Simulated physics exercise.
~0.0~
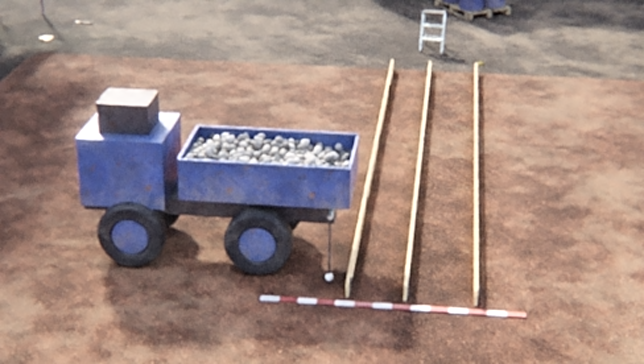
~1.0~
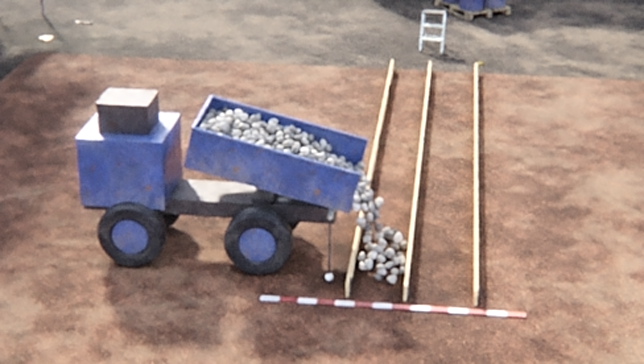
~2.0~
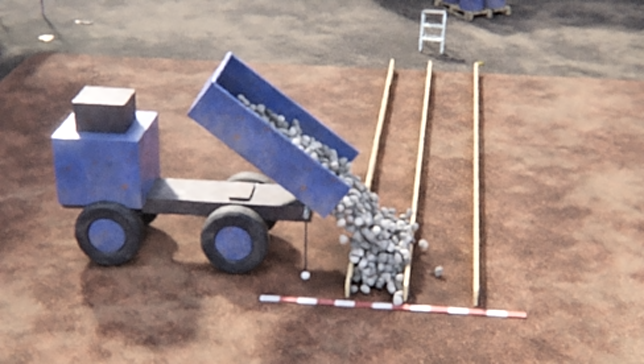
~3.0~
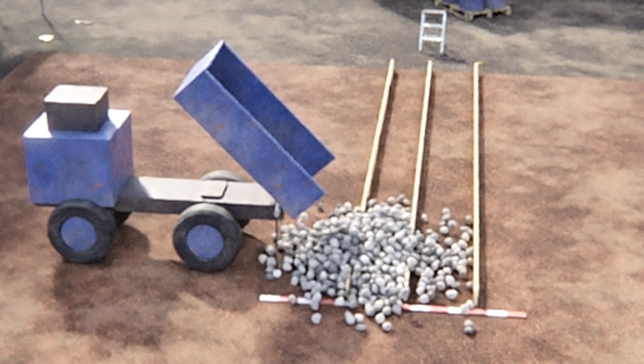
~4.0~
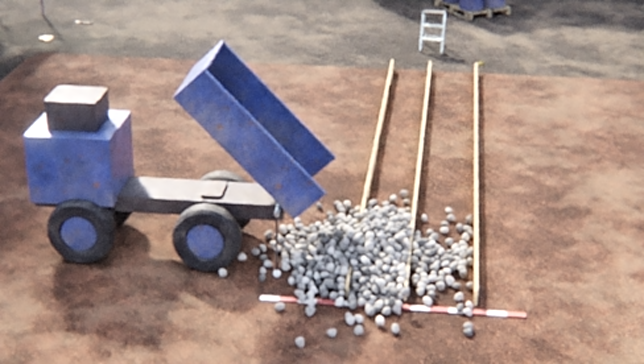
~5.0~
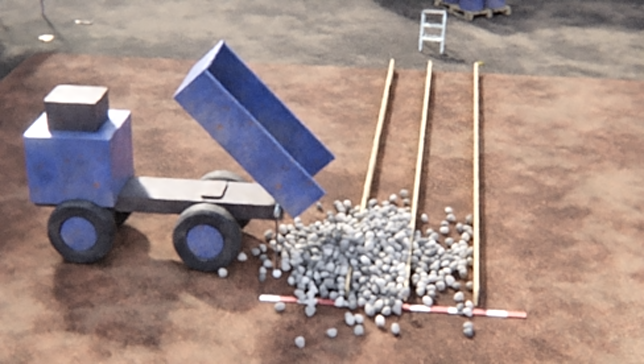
On reddish bare ground, a blue tipper truck raising its bed, spilling grey stones across planks while edging left, then standing empty.
